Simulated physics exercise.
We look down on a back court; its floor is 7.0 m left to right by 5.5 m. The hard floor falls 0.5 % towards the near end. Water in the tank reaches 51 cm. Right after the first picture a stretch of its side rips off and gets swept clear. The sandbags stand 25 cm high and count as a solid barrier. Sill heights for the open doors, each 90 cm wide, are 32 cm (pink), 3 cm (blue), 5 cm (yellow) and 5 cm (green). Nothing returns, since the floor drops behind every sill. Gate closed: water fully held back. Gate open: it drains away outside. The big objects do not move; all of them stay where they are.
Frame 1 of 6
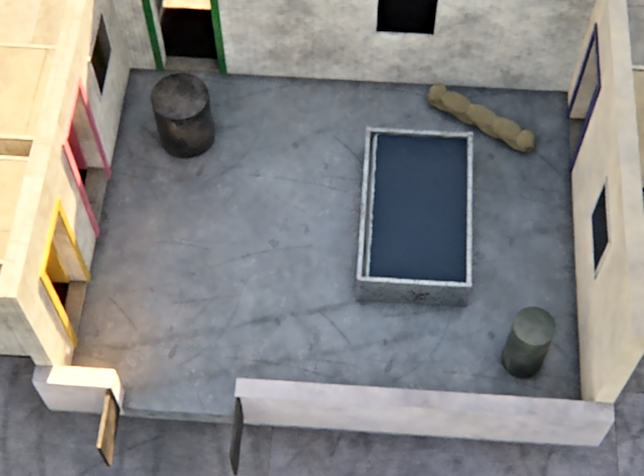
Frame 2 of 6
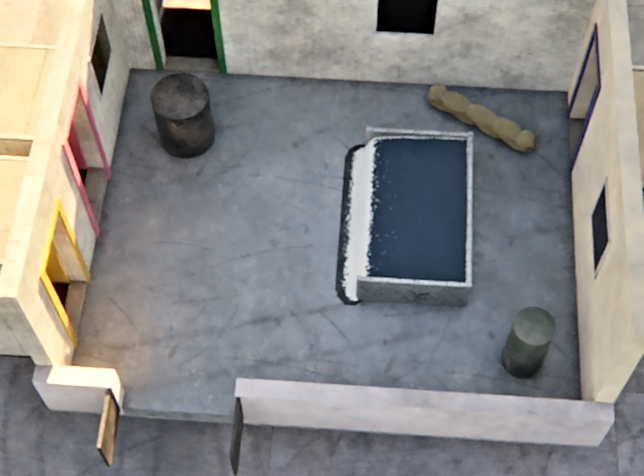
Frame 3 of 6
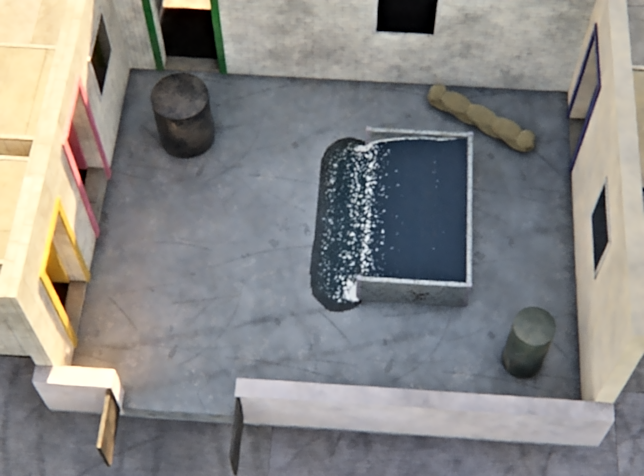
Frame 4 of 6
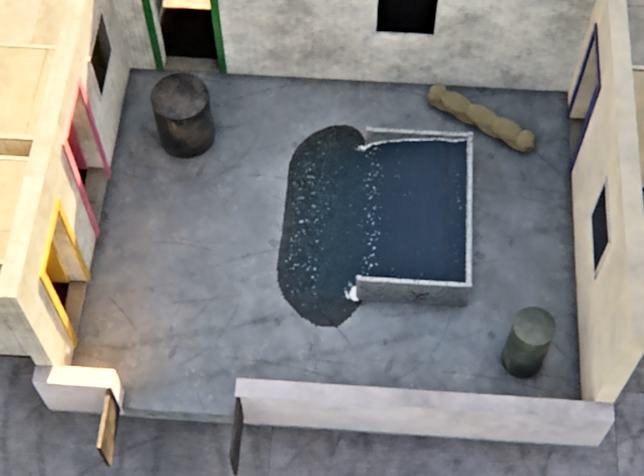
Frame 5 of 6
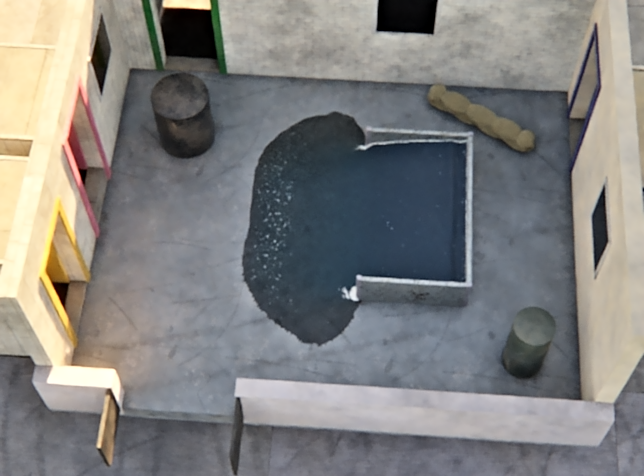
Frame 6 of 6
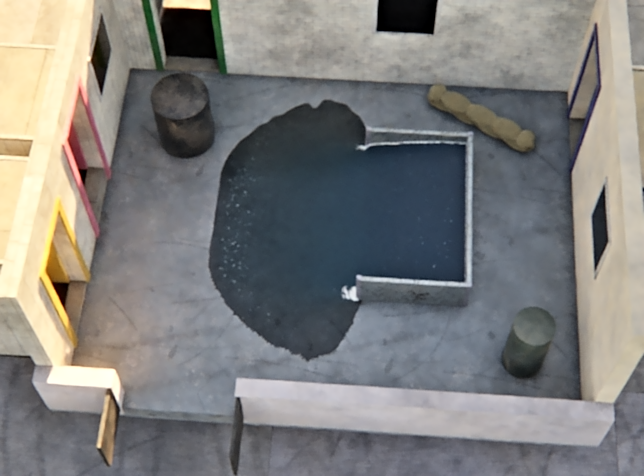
The footage shows a walled grey courtyard with a rectangular tank of still, dark water whose left side suddenly opens, and water pours out with white froth, spreading leftward across the floor in a widening, rounded dark sheet.
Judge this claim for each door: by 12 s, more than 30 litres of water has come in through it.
Verdicts: The pink door, false; the blue door, false; the yellow door, true; the green door, true.
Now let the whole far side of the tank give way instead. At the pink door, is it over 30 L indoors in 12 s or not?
Against that limit: Pink short of it.
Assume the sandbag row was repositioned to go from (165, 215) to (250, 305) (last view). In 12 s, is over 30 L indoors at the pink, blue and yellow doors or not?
Pink within the limit, blue exceeded, yellow within the limit.
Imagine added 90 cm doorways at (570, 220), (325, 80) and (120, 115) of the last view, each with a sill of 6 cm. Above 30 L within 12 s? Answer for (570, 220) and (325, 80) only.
In turn: Short of it, short of it.
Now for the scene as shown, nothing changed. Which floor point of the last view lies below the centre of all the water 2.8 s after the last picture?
Close to (216, 222) in the last picture.
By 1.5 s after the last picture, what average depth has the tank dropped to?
Some 13 cm on average.
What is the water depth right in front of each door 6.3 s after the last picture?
Door by door, in cm: Pink reads 6, blue reads 0, yellow reads 7, green reads 6.
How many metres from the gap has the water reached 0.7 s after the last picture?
It comes to some 4.0 metres.
Then, 0.7 s after the last picture water covers 45 % of the floor and is deepest (20 cm) near (208, 152); pink door 17 cm at the sill, 0 L in, blue door not reached, yellow door not reached, green door not reached.
Then, 1.5 s after the last picture water covers 55 % of the floor and is deepest (30 cm) near (107, 186); pink door 29 cm at the sill, 0 L in, blue door not reached, yellow door 16 cm at the sill, 12 L in, green door 13 cm at the sill, 2 L in.
Then, 2.8 s after the last picture water covers 55 % of the floor and is deepest (26 cm) near (68, 387); pink door 16 cm at the sill, 0 L in, blue door not reached, yellow door 13 cm at the sill, 69 L in, green door 14 cm at the sill, 37 L in.
Then, 6.3 s after the last picture water covers 75 % of the floor and is deepest (10 cm) near (95, 249); pink door 6 cm at the sill, 0 L in, blue door not reached, yellow door 7 cm at the sill, 126 L in, green door 6 cm at the sill, 105 L in.
Then, 11.3 s after the last picture water covers 90 % of the floor and is deepest (8 cm) near (558, 420); pink door 3 cm at the sill, 0 L in, blue door 2 cm at the sill, 0 L in, yellow door 4 cm at the sill, 131 L in, green door 3 cm at the sill, 107 L in.
